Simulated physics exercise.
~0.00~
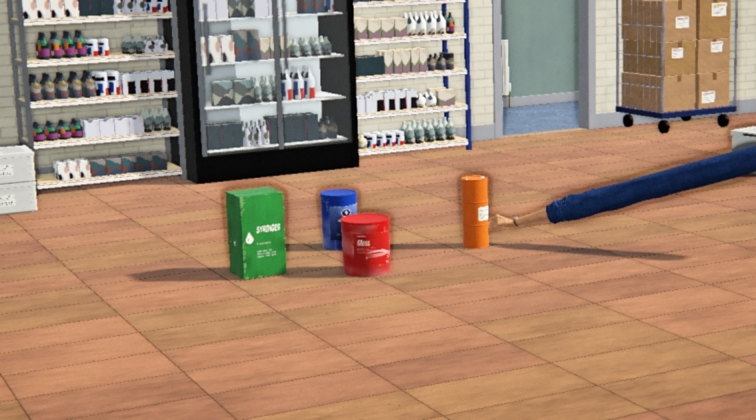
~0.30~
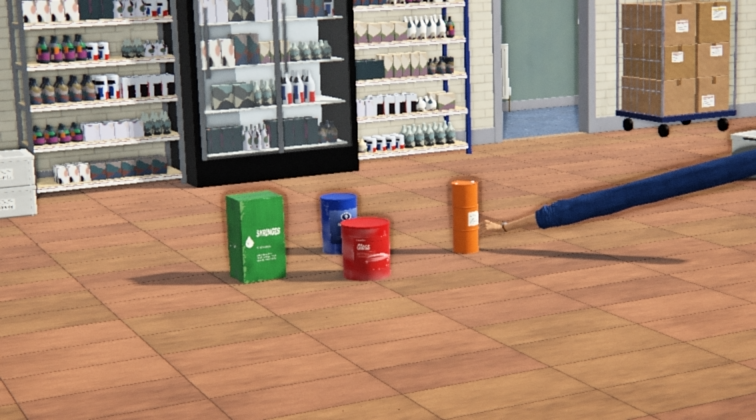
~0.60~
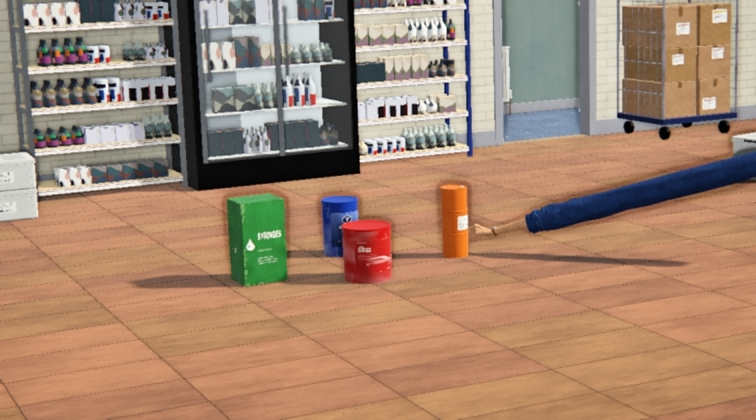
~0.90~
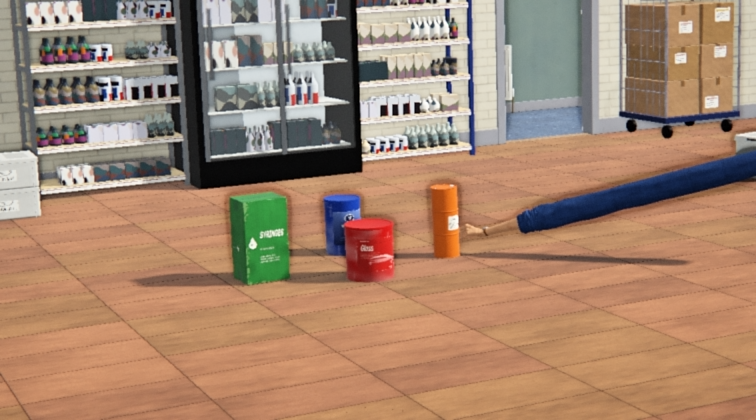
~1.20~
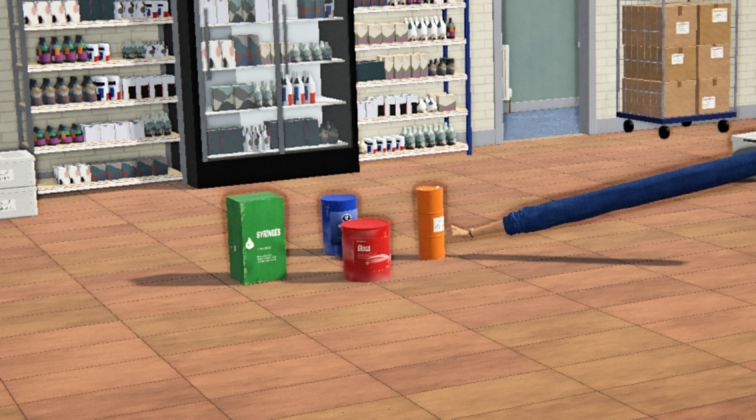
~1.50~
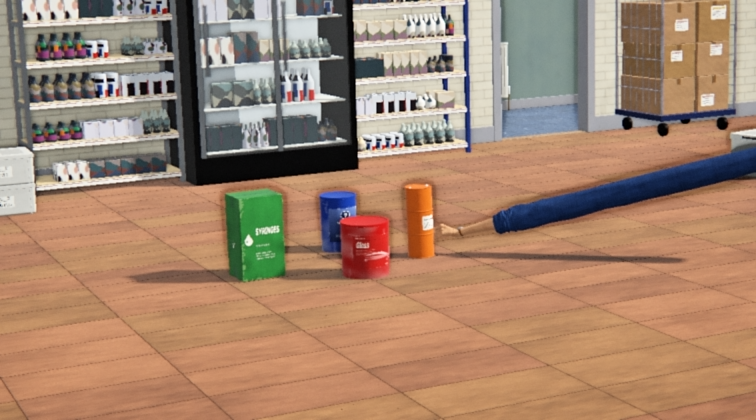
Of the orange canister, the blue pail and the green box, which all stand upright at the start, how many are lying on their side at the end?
None of them are lying on their side at the end. The orange canister, the blue pail and the green box all remain upright.
